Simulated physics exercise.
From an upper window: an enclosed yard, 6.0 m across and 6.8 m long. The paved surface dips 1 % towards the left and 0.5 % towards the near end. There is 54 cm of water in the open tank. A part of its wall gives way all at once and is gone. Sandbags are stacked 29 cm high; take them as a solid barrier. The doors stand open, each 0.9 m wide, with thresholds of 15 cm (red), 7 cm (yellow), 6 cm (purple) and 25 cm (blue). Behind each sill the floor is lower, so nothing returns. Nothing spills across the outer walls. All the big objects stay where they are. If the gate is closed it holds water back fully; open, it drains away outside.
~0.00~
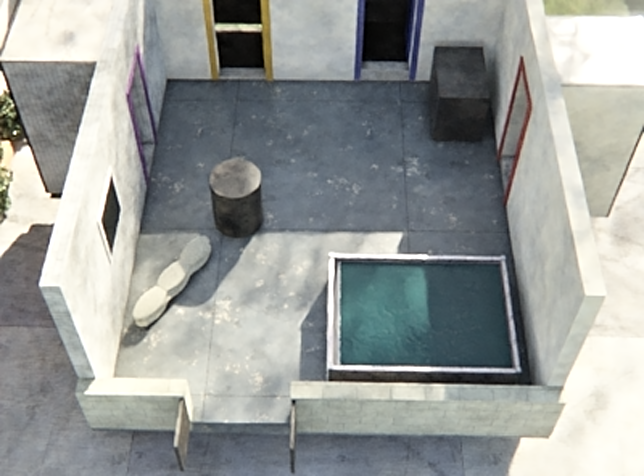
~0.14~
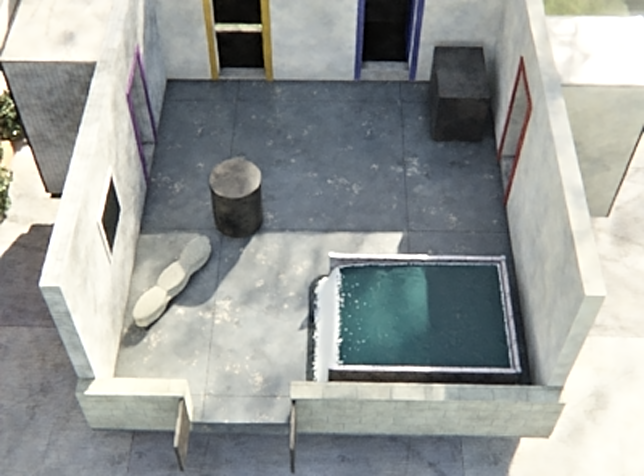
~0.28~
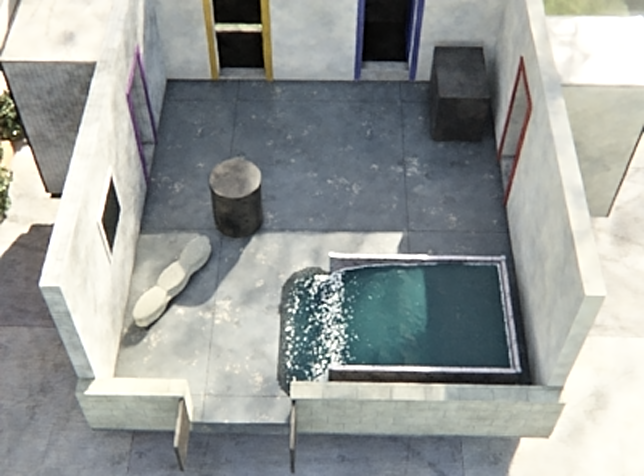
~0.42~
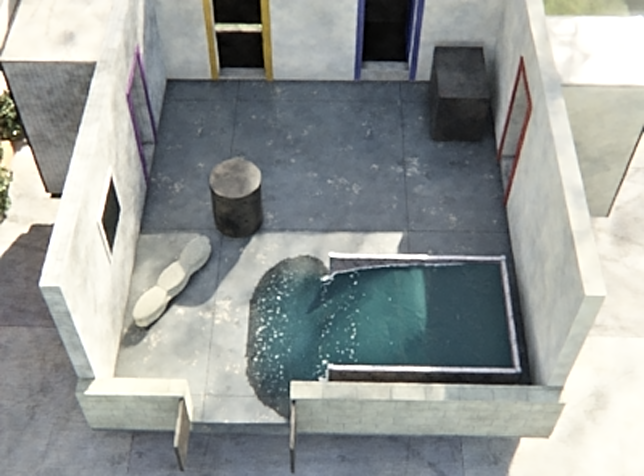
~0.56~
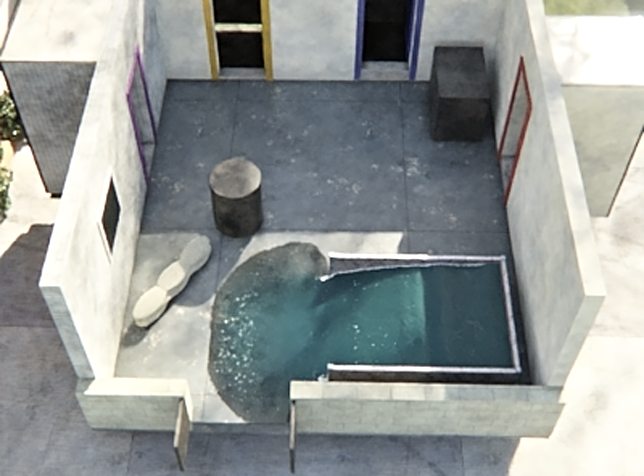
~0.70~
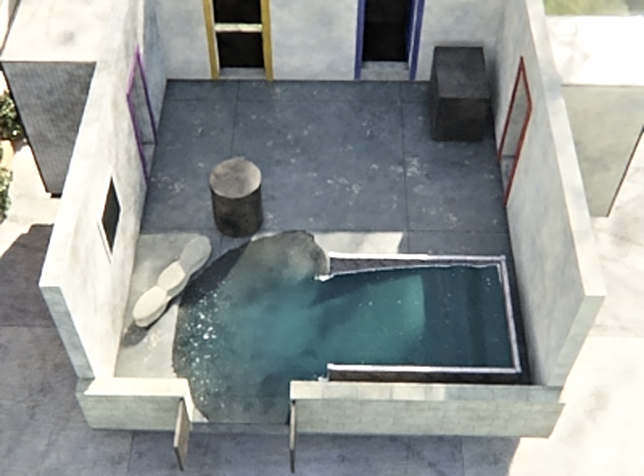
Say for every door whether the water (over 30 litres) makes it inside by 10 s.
The water let in: At the red door it keeps below the limit; at the yellow door it stays under the limit; at the purple door it stays under the limit; at the blue door it keeps below the limit.
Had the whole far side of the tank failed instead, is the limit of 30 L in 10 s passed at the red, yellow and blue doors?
Then: Red below, yellow above, blue below.
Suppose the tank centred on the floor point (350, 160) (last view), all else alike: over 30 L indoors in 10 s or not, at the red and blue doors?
Against that limit: Red not over, blue not over.
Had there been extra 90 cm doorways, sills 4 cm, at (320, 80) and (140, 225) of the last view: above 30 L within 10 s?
In that order: Not over, above.
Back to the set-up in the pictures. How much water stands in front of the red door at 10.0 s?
Some 2.5 cm.
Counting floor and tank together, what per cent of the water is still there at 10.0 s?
Some 66 per cent remains.
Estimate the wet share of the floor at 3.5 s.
Some 35 per cent of it.
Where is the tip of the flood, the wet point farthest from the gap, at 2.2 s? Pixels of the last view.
Near (147, 191).
After 1.4 s water covers 25 % of the floor and is deepest (34 cm) near (117, 360); red door not reached, yellow door not reached, purple door not reached, blue door not reached.
After 2.2 s water covers 30 % of the floor and is deepest (44 cm) near (109, 405); red door not reached, yellow door not reached, purple door not reached, blue door not reached.
After 3.5 s water covers 35 % of the floor and is deepest (32 cm) near (109, 405); red door not reached, yellow door not reached, purple door 7 cm at the sill, 0 L in, blue door not reached.
After 6.0 s water covers 70 % of the floor and is deepest (14 cm) near (109, 405); red door not reached, yellow door 9 cm at the sill, 2 L in, purple door 5 cm at the sill, 3 L in, blue door not reached.
After 10.0 s water covers 95 % of the floor and is deepest (9 cm) near (109, 405); red door 3 cm at the sill, 0 L in, yellow door 4 cm at the sill, 4 L in, purple door 5 cm at the sill, 3 L in, blue door 5 cm at the sill, 0 L in.
